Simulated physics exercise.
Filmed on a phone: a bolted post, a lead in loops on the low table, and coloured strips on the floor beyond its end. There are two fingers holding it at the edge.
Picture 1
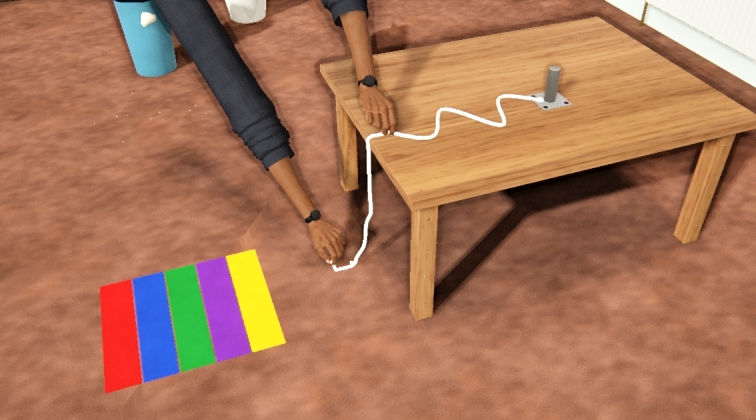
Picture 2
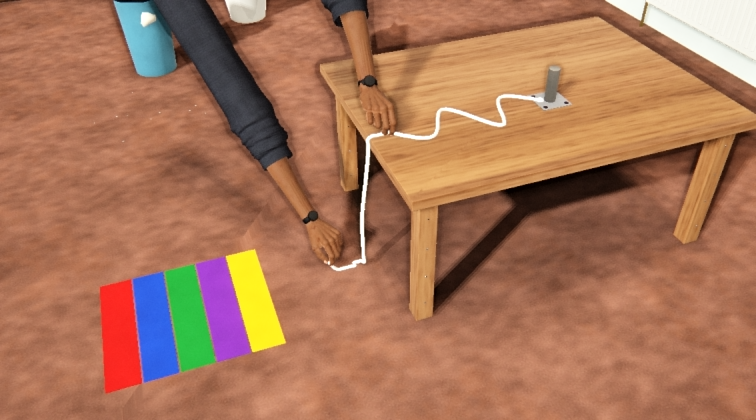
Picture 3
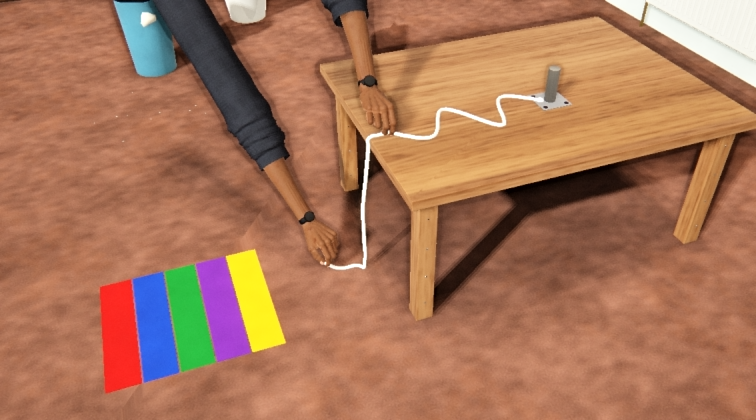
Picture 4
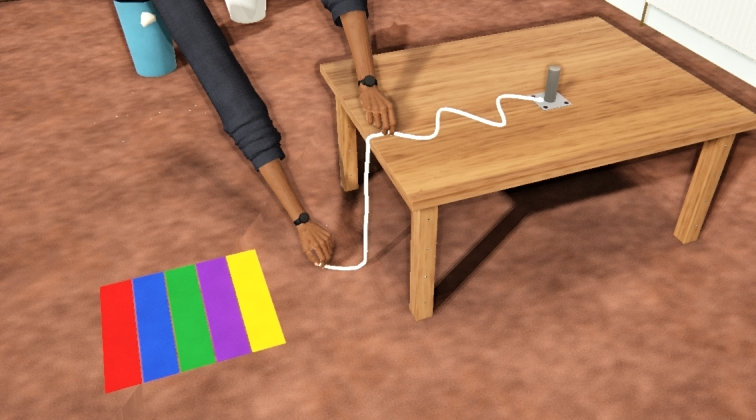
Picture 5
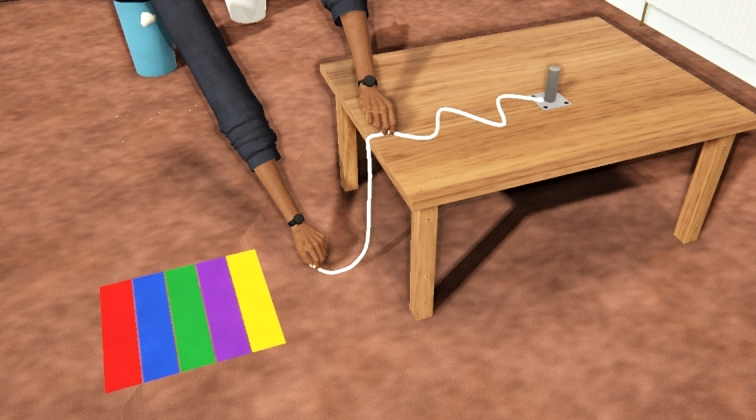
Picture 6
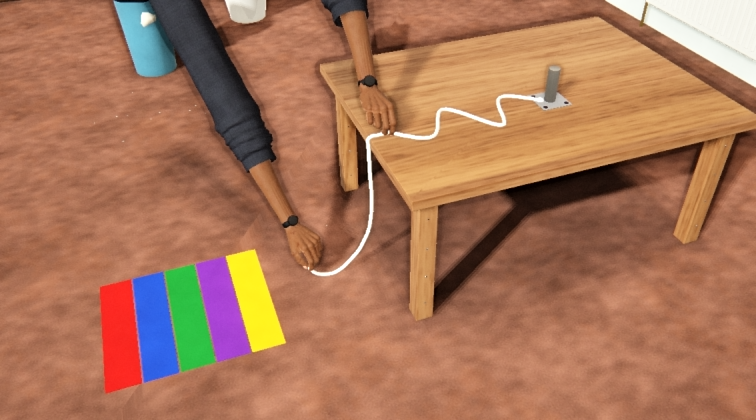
Hand drawing the end of a white lead slightly left across the floor, another hand holding it at the low table's edge.
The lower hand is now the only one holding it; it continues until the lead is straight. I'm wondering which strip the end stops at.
It stops at the red strip.
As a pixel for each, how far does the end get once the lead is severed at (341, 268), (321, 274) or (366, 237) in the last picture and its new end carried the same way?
In order, roughly (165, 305), (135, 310) and (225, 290).
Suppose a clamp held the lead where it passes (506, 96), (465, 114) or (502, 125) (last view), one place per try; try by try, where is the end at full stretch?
Respectively (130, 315), (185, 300) and (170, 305).
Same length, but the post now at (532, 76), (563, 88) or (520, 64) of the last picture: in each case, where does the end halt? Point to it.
The spots are near (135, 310), (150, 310) and (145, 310).
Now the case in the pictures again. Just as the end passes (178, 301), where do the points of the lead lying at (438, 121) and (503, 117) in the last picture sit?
The first lands at (370, 143), while the second lands at (469, 119).
A little later, end near (178, 301); over green.
Next, end near (139, 311); over blue.
When it is tight, end near (116, 317); over red. It halts on the red strip.
